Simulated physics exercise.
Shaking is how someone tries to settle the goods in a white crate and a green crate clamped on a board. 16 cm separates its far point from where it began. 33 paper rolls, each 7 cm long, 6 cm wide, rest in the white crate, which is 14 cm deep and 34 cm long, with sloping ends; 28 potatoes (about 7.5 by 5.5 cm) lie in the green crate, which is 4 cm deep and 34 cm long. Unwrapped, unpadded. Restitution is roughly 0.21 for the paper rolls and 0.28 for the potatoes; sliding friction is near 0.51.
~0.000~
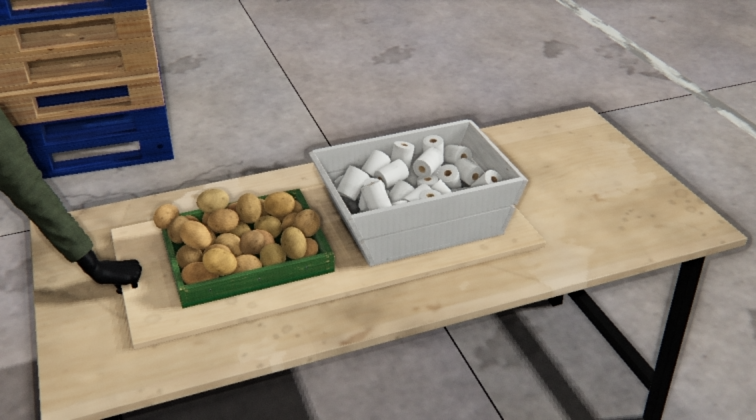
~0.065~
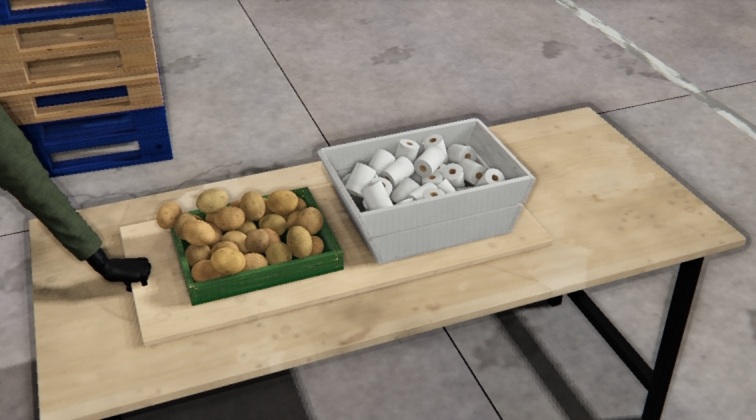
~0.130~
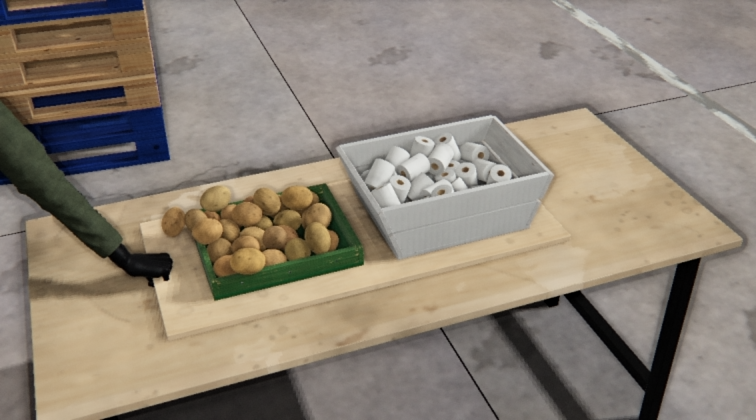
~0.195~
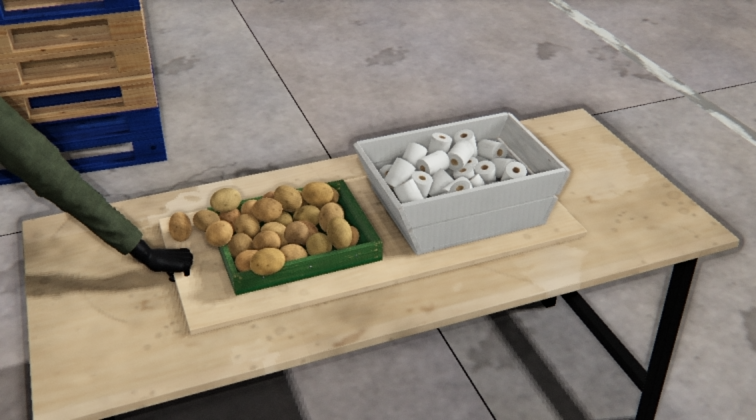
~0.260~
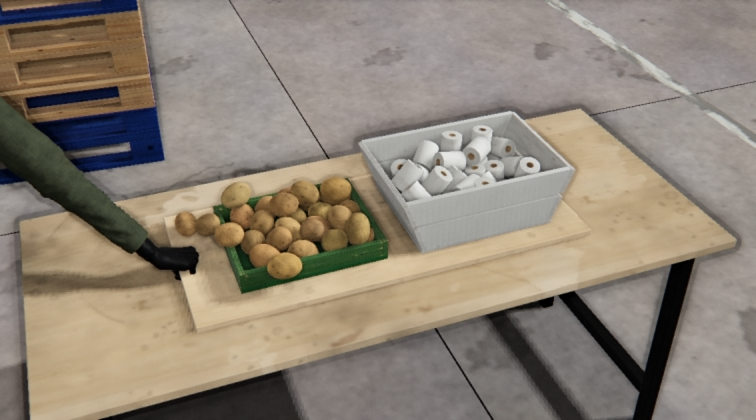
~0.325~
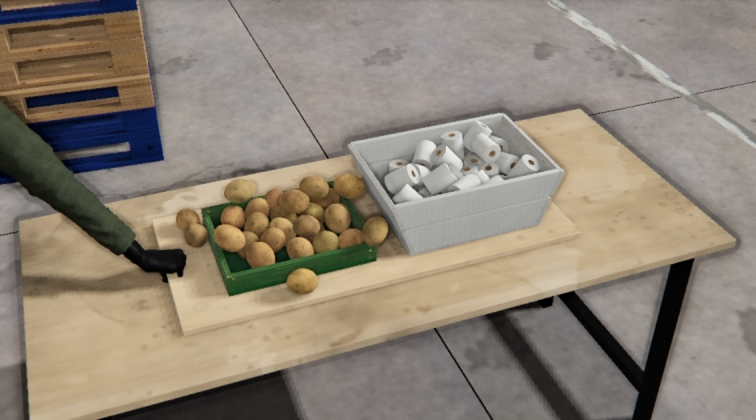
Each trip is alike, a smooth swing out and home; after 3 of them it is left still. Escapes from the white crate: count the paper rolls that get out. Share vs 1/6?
I expect it to lose a smaller share than one sixth.
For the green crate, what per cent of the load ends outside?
The green crate comes in at 35 in a hundred.
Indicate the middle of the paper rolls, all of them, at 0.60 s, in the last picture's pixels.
Centre approx. at (410, 195).
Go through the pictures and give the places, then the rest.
In the first frame (places track the rim corner closest to us here; the camera pans a little), white crate (352, 217); green crate (184, 287); 0 cm along; all still inside.
White crate (361, 215); green crate (194, 285); 2 cm along, in the second frame.
White crate (382, 210); green crate (217, 280); 8 cm along; 1 out, the lowest potato at (174, 222), in the third frame.
White crate (402, 206); green crate (238, 274); 14 cm along; 4 out, the lowest potato at (180, 227), in the fourth frame.
White crate (407, 204); green crate (244, 273); 16 cm along; 3 out, the lowest potato at (187, 224), in the fifth frame.
White crate (396, 206); green crate (232, 275); 13 cm along; 3 out, the lowest potato at (188, 220), in the sixth frame.
After 0.60 s, the white crate has all 33 and the green crate is down by 5 of 28.
After 0.94 s, the white crate has all 33 and the green crate is down by 7 of 28.
After 1.41 s, the white crate has all 33 and the green crate is down by 9 of 28.
When it is over (at 2.02 s), the white crate has all 33 and the green crate is down by 10 of 28. Asked share, 0 of 33, 0 per cent.
